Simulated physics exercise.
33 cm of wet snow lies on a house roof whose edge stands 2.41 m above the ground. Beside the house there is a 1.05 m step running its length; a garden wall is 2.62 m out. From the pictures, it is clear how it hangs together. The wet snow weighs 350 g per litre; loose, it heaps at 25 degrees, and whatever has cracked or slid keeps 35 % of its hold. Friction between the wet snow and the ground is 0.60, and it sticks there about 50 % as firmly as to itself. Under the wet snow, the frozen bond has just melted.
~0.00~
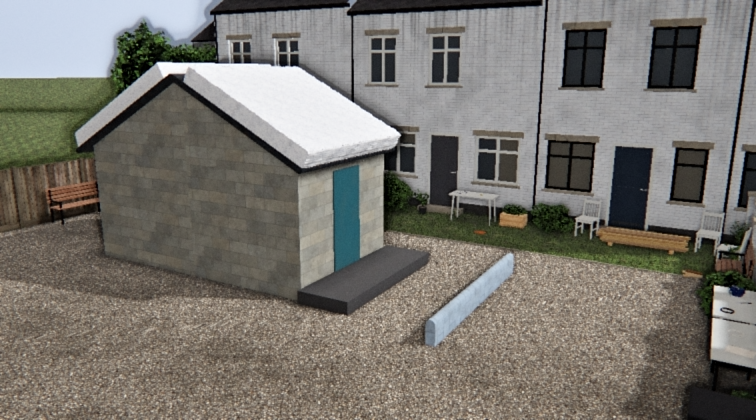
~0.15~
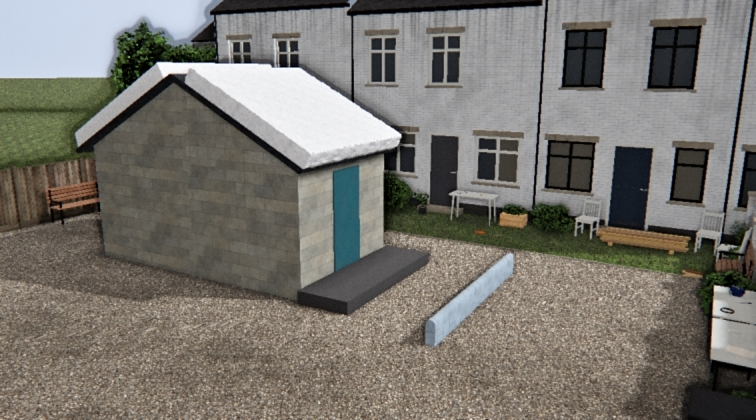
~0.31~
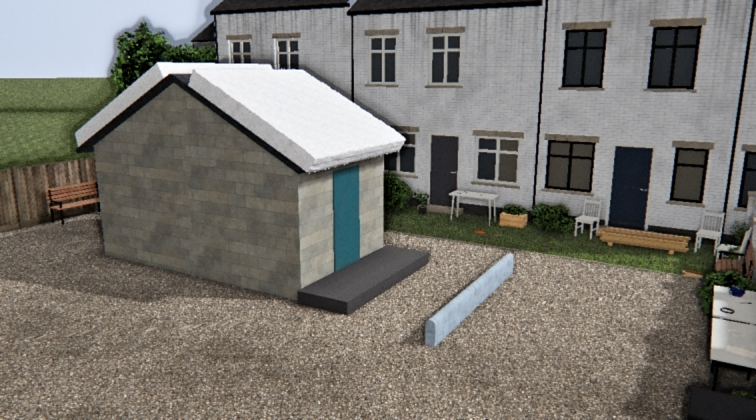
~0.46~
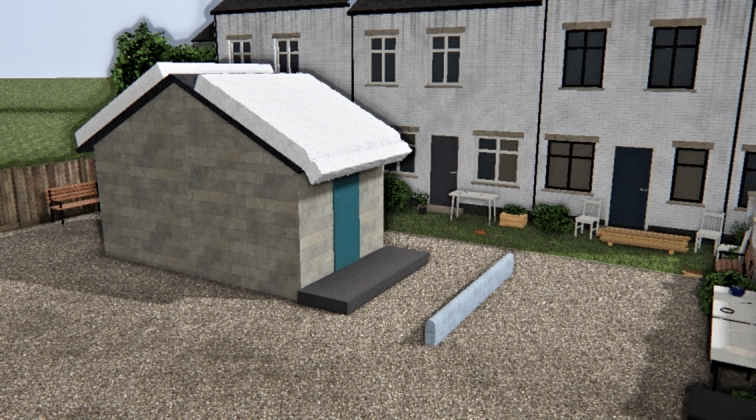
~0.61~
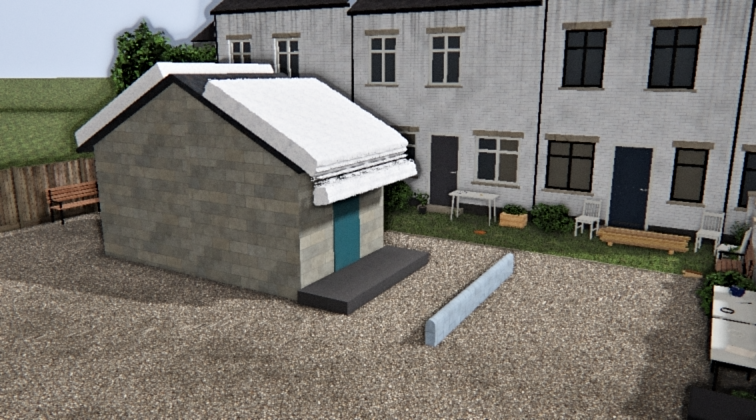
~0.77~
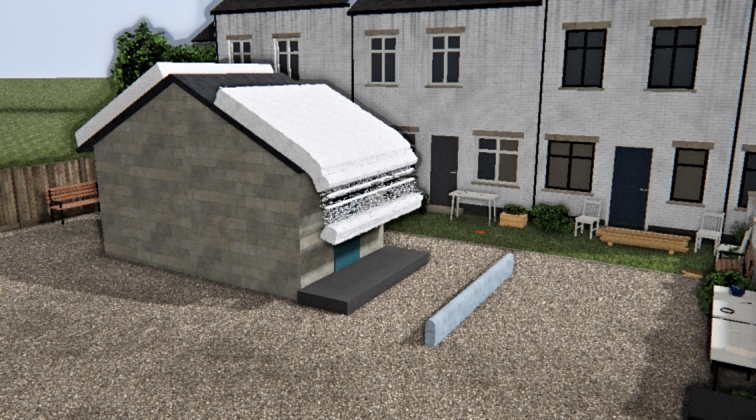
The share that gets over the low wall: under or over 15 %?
So it's north of 15 %.
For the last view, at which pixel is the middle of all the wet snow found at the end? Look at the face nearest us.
Estimated pixel: (411, 320).
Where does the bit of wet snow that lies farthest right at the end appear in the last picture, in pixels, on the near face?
Pixel: Approx. (598, 376).
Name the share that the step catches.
I'd say near 6 in a hundred.
After 1.17 s, 58 % is still on the roof and 0 % is past the low wall.
After 1.65 s, none is still on the roof and 0 % is past the low wall.
After 2.12 s, none is still on the roof and 20 % is past the low wall.
After 2.60 s, none is still on the roof and 21 % is past the low wall.
After 3.10 s, at the end, none is still on the roof and 21 % is past the low wall.
